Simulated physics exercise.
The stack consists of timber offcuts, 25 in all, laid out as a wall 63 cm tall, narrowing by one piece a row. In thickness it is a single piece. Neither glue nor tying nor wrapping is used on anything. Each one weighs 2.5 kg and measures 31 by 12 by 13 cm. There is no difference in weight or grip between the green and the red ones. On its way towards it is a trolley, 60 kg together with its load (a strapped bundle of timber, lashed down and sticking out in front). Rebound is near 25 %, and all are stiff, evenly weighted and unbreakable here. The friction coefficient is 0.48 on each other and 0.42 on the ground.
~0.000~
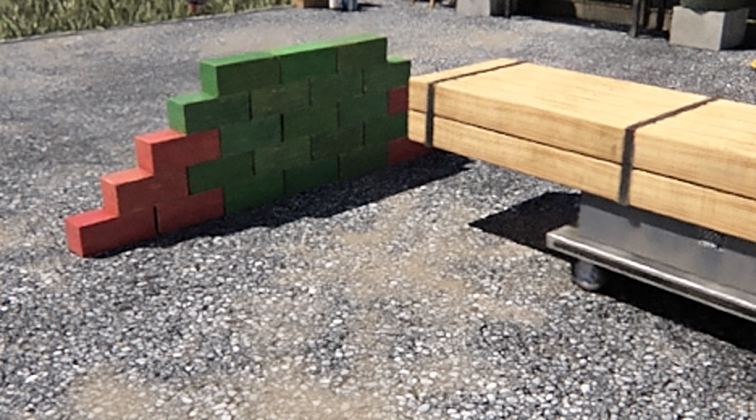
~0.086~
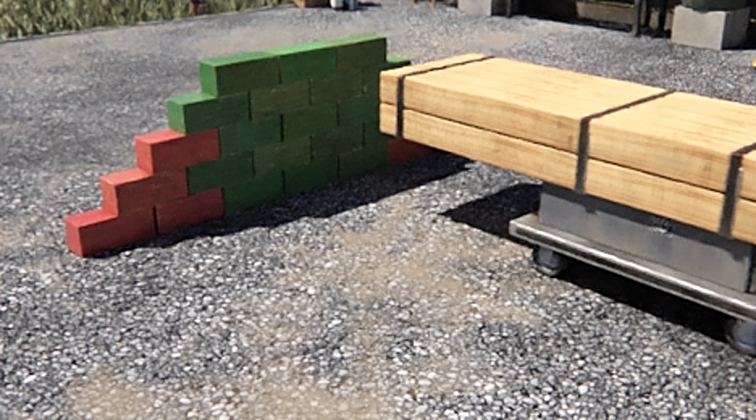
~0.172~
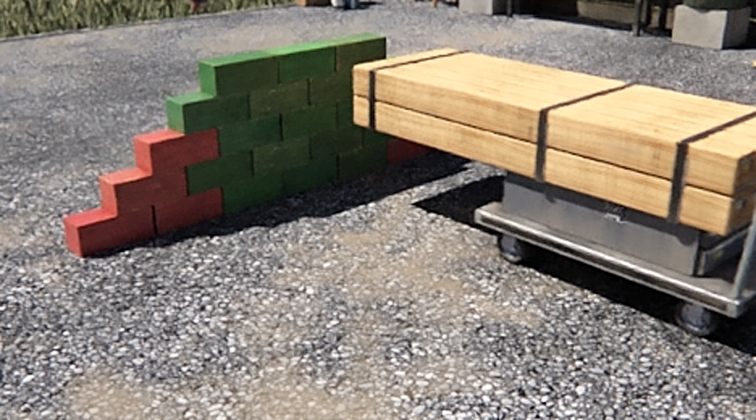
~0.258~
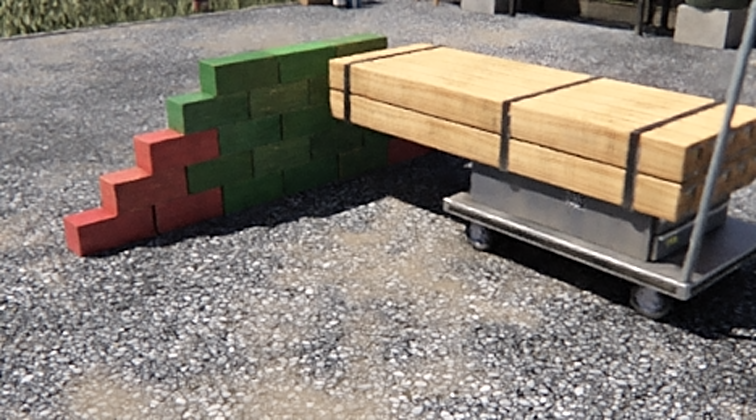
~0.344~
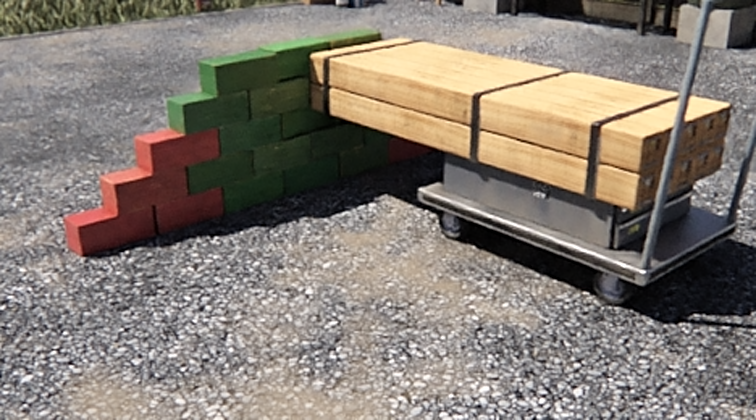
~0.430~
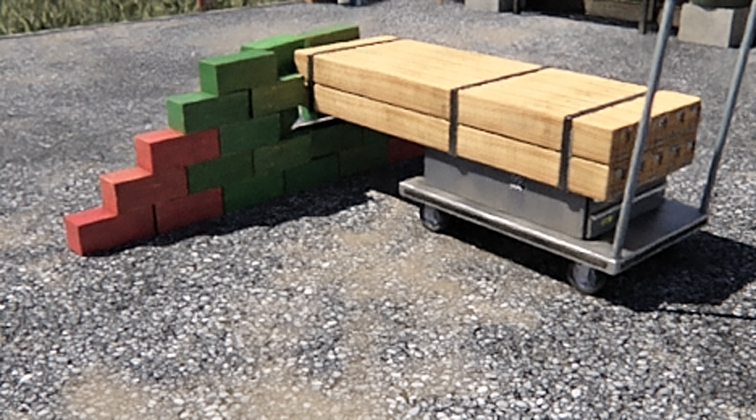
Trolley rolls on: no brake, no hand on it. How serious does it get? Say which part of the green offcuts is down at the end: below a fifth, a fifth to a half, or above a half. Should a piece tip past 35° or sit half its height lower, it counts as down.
Above a half.
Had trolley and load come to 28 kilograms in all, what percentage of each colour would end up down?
Result: Red 10, green 60 %.
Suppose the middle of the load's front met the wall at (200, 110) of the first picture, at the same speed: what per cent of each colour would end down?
For red it's 20 per cent, for green 40 per cent.
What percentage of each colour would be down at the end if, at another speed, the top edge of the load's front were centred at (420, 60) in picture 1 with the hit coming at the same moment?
Red 10%, green 60%.
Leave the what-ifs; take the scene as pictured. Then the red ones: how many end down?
Colour red - count down 1.
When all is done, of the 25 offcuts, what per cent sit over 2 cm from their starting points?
Answer: 60 %.
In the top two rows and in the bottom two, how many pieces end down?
Top: 6; bottom: 2.
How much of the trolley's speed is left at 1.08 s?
I'd put it at roughly 0.7 m/s.
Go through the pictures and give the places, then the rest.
In the first picture (each place is the centre of the face we see best; the camera moves round a little), load (419, 100) 57 cm short of the wall; top green offcut (249, 76); top red offcut (187, 151); all as stacked.
In the second picture, load (390, 93) 41 cm short of the wall; top green offcut (249, 76).
In the third picture, load (362, 86) 26 cm short of the wall; top green offcut (248, 76).
In the fourth picture, load (338, 79) 10 cm short of the wall; top green offcut (248, 75).
In the fifth picture, load (317, 73) 40 mm into the wall's line; top green offcut (248, 75); 8 have shifted.
In the sixth picture, load (302, 70) 14 cm into the wall's line; top green offcut (248, 74) moved 11 mm; top red offcut (186, 150); 13 have shifted.
By 0.64 s, load 39 cm past the wall's line, still rolling; 6 of the 17 green offcuts down (7 of 25 in all colours); top green offcut tilted 9°.
By 1.08 s, load 85 cm past the wall's line, still rolling; 9 of the 17 green offcuts down (10 of 25 in all colours); top green offcut on its side.
When it is over (2.1 s), load 1.14 m past the wall's line, still rolling; 10 of the 17 green offcuts down (11 of 25 in all colours); top green offcut on its side; top red offcut unmoved. That is 59 per cent. In pixels of the last frame, middles, top green offcut near (192, 167), top red offcut near (178, 147).
